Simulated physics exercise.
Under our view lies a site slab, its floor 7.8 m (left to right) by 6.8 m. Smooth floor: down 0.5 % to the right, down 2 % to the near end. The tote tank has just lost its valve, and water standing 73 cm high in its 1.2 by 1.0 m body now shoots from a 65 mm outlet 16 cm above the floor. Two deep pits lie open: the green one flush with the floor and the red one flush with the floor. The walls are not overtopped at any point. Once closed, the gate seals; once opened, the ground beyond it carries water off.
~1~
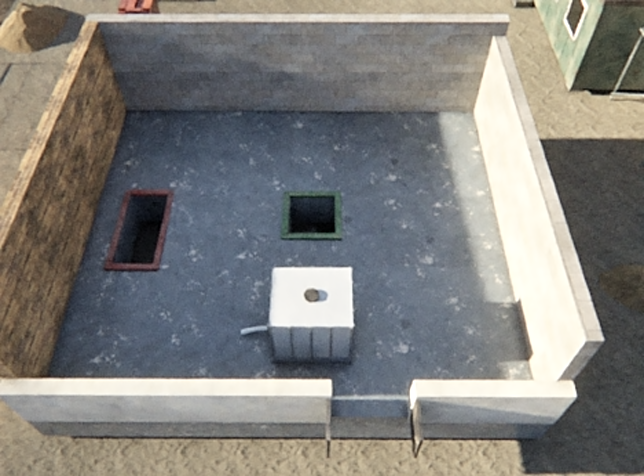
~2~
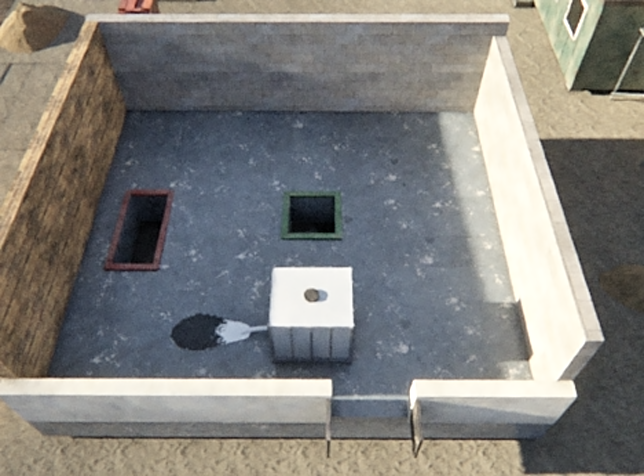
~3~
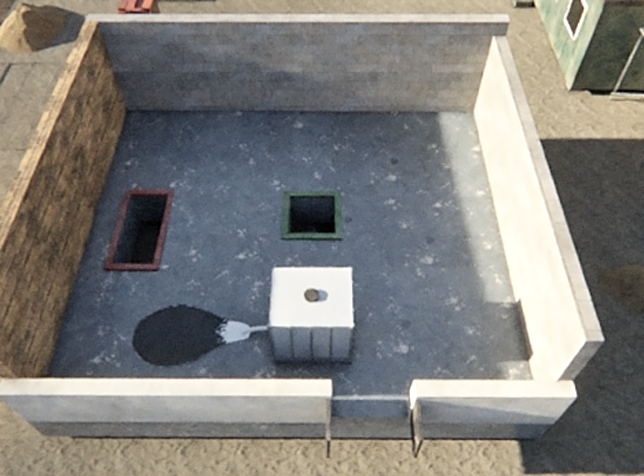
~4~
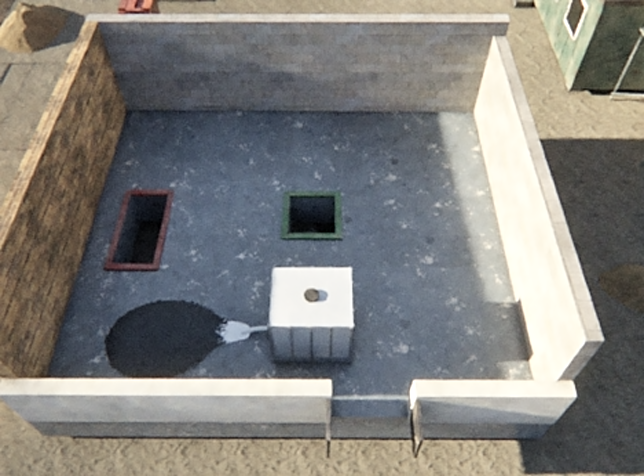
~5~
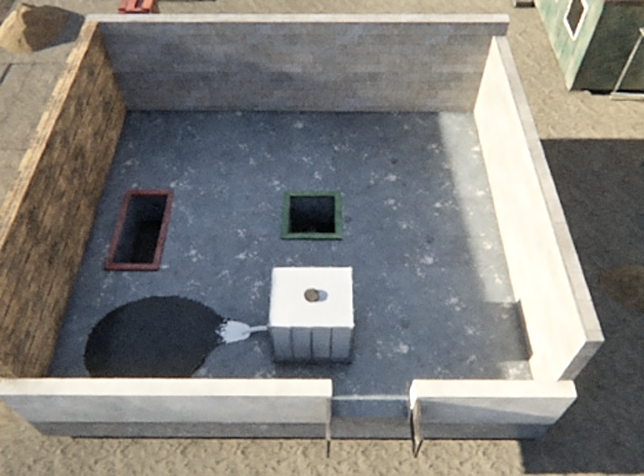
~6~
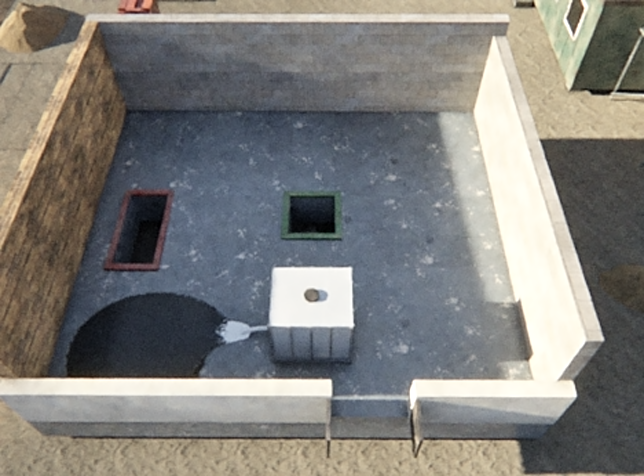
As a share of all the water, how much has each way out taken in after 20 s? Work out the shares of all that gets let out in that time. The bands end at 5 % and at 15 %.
The gate takes between 5 and 15 %; the green pit takes not even 5 %; the red pit takes less than 5 %.
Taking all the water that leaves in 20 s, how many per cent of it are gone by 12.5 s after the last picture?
Roughly 20 per cent.
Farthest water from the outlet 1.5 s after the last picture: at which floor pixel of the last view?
(41, 399).
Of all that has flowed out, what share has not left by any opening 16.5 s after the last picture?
Roughly 92 percent of it is still there.
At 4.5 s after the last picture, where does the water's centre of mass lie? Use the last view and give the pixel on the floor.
The water's centre sits about at (123, 361).
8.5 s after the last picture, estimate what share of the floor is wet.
About 15 percent.
Then, 1.5 s after the last picture water covers 10 % of the floor and is deepest (3 cm) near (41, 399); gone so far, the gate 0 %, the green pit 0 %, the red pit 0 %.
Then, 4.5 s after the last picture water covers 10 % of the floor and is deepest (4 cm) near (52, 399); gone so far, the gate 0 %, the green pit 0 %, the red pit 0 %.
Then, 8.5 s after the last picture water covers 15 % of the floor and is deepest (4 cm) near (52, 399); gone so far, the gate 0 %, the green pit 0 %, the red pit 0 %.
Then, 12.5 s after the last picture water covers 15 % of the floor and is deepest (4 cm) near (52, 399); gone so far, the gate 2 %, the green pit 0 %, the red pit 0 %.
Then, 16.5 s after the last picture water covers 20 % of the floor and is deepest (4 cm) near (52, 399); gone so far, the gate 8 %, the green pit 0 %, the red pit 0 %.
